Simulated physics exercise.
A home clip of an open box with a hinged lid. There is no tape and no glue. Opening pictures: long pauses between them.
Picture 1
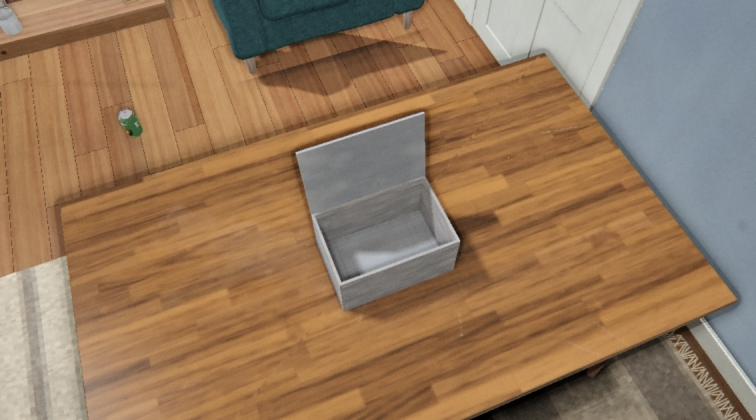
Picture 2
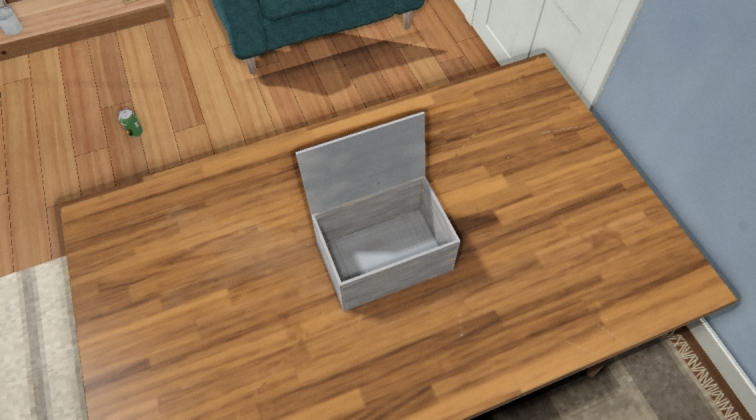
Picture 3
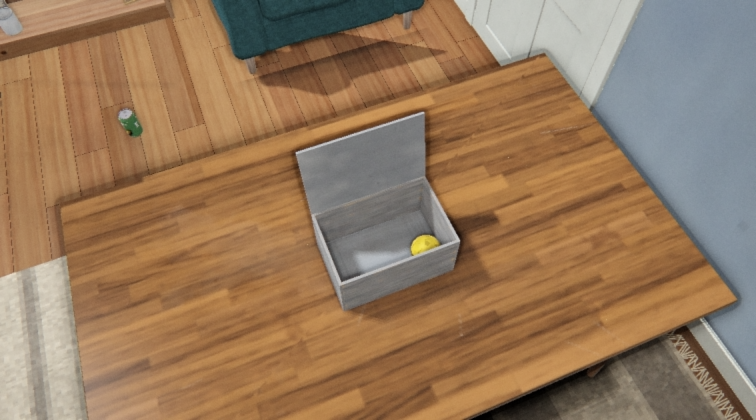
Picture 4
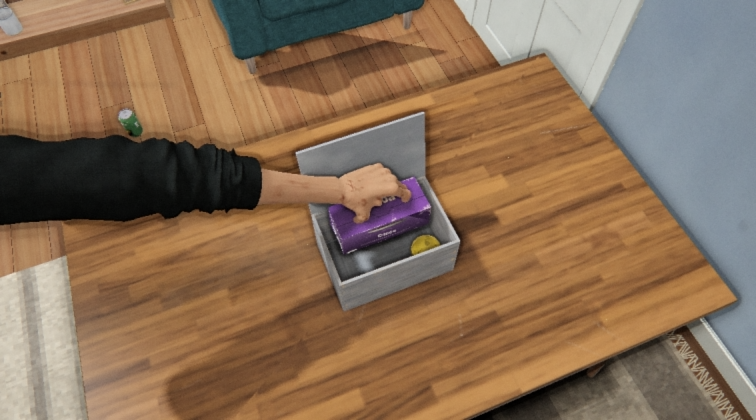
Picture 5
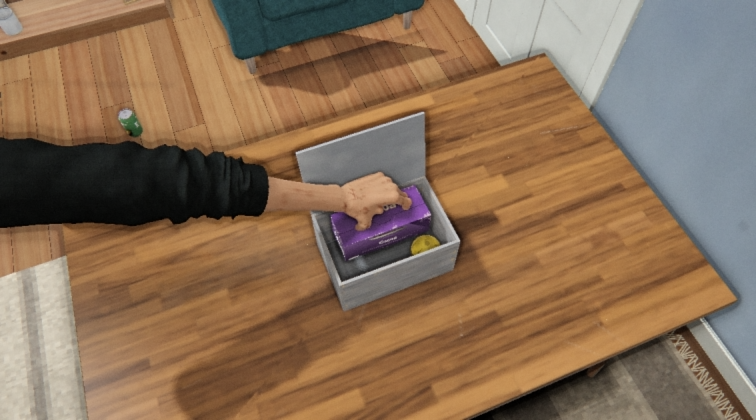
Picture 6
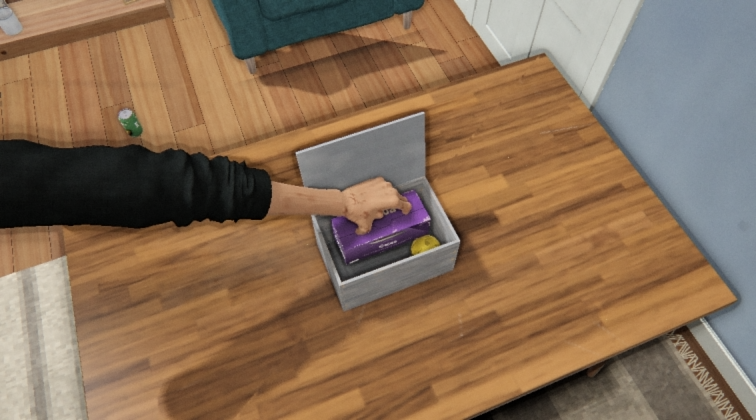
On a wooden table, an open grey box sits empty, a yellow object appears inside, and a hand lowers in a purple carton.
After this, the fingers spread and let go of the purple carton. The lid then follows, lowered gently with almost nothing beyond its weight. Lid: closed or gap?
Closed.
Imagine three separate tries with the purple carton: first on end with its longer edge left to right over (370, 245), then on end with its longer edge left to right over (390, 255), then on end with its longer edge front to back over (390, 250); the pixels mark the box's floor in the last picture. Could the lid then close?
First try: The lid remains open; second try: It remains open; third try: It remains open.
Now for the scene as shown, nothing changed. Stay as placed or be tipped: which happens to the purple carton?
At the finish it goes crooked.
Then, 0.80 s after the last picture, lid starting down; purple carton on its side near (387, 228).
Then, 1.60 s after the last picture, lid 60° above the rim; purple carton on its side near (387, 228).
Then, 2.20 s after the last picture, lid 16° above the rim; purple carton on its side near (387, 228).
At rest, lid shut; tipped over in the box, purple carton; yellow ball in place. Seen from the same camera at the end, purple carton near (387, 228).
